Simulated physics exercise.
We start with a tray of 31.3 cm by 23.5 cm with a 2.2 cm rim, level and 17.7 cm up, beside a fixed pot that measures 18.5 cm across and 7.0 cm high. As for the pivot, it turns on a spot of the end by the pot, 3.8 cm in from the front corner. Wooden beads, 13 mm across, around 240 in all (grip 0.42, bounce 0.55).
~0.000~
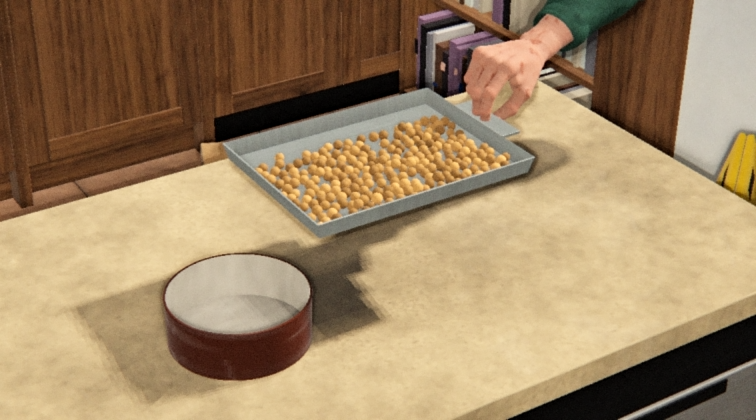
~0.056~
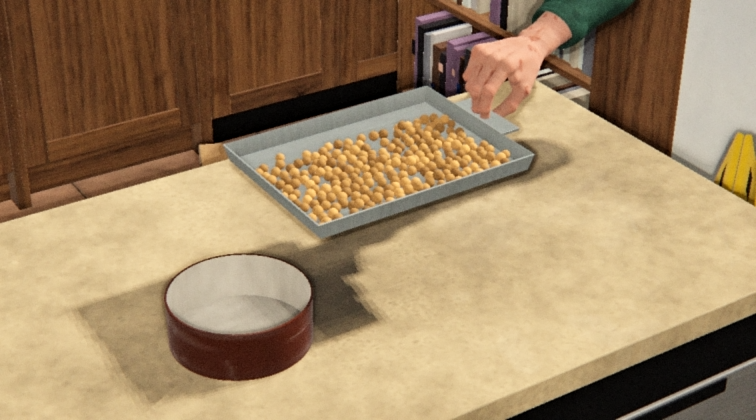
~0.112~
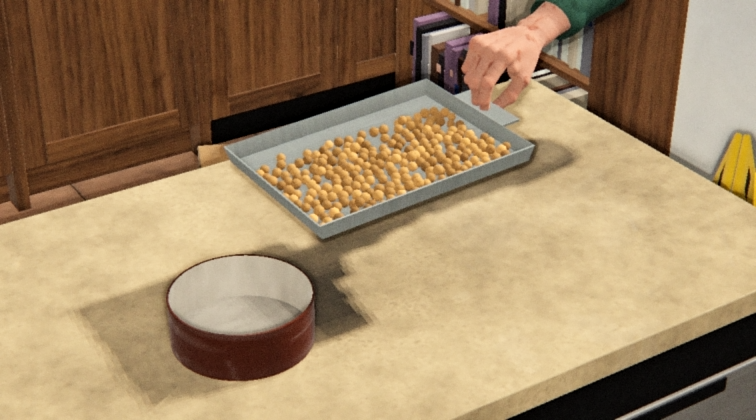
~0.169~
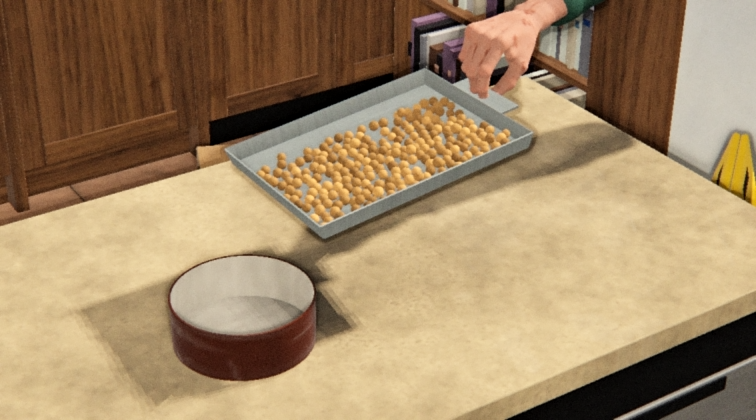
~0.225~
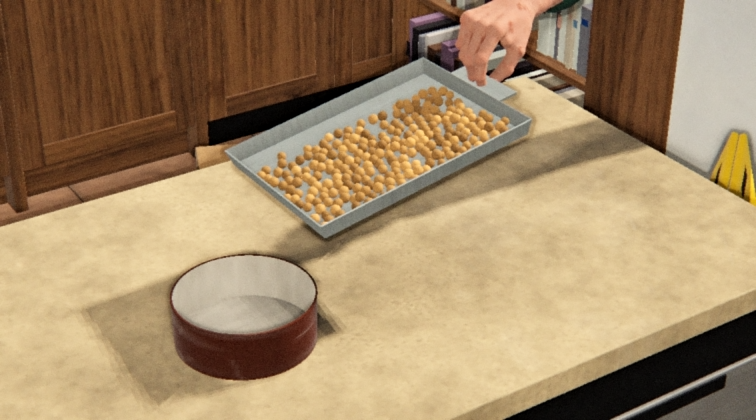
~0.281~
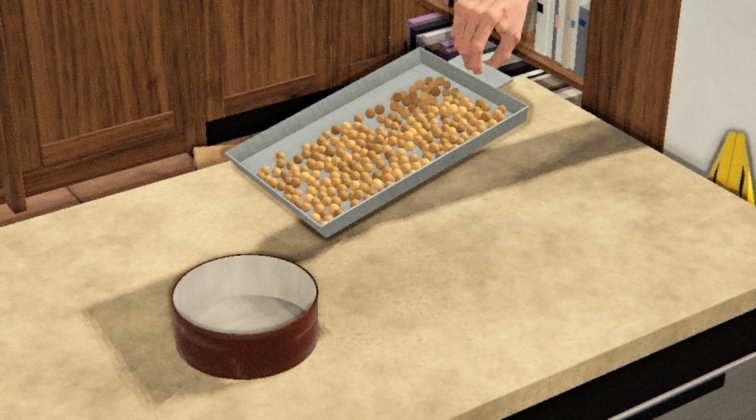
A shallow grey tray, scattered with small round tan beads, is tilted slowly as a hand in a green sleeve grips the tab at its right end and raises that side. It is over a mottled beige counter seen from above at an angle, with brown wooden cabinets and shelved books behind and a dark red, pale-lined round pot at lower left. The tray's left end stays low while the beads barely shift, and the view stays almost still.
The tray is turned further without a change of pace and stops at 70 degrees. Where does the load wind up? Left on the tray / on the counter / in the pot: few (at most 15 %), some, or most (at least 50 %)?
Tray: Some; counter: Some; pot: Some.
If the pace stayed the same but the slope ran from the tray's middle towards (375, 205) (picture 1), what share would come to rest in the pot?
Estimate: Near 0 per cent.
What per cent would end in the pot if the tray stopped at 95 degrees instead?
Share in the pot: Around 55 %.
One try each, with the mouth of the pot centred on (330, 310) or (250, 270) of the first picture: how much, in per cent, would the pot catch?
Around 5 per cent, then around 45 per cent.
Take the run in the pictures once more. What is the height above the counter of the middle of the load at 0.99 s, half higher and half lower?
I'd say near 24 cm.
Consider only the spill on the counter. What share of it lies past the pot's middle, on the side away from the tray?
60 per cent.
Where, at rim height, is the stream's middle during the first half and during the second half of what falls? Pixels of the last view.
First near (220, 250), then at (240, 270).
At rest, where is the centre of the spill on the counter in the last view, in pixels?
Roughly at pixel (176, 283) in the last view.
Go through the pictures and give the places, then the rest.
Tray tilt 0 degrees, front corners at (320, 222) and (528, 157); middle of the pieces at (379, 169); pot at (238, 292), in the first picture.
Tray tilt 1 degrees, front corners at (320, 222) and (528, 154); middle of the pieces at (379, 168), in the second picture.
Tray tilt 3 degrees, front corners at (321, 223) and (528, 145), lowest corner left back; middle of the pieces at (380, 165), in the third picture.
Tray tilt 7 degrees, front corners at (322, 223) and (527, 132), lowest corner left back; middle of the pieces at (380, 160), in the fourth picture.
Tray tilt 10 degrees, front corners at (322, 223) and (526, 119), lowest corner left back; middle of the pieces at (379, 154), in the fifth picture.
Tray tilt 14 degrees, front corners at (322, 223) and (523, 107), lowest corner left back; middle of the pieces at (377, 149); pot at (245, 292). The tray's pace is about 65 degrees a second, in the sixth picture.
Then, at 0.71 s, tilt 41 degrees; the tray holds 100 %, the pot 0 %.
After 0.99 s, tilt 59 degrees; the tray holds 100 %, the pot 0 %.
Then, at 1.38 s, tilt 70 degrees; the tray holds 70 %, the pot 5 %.
By 3.0 s all is still; tray 30 %, counter 30 %, pot 40 %.
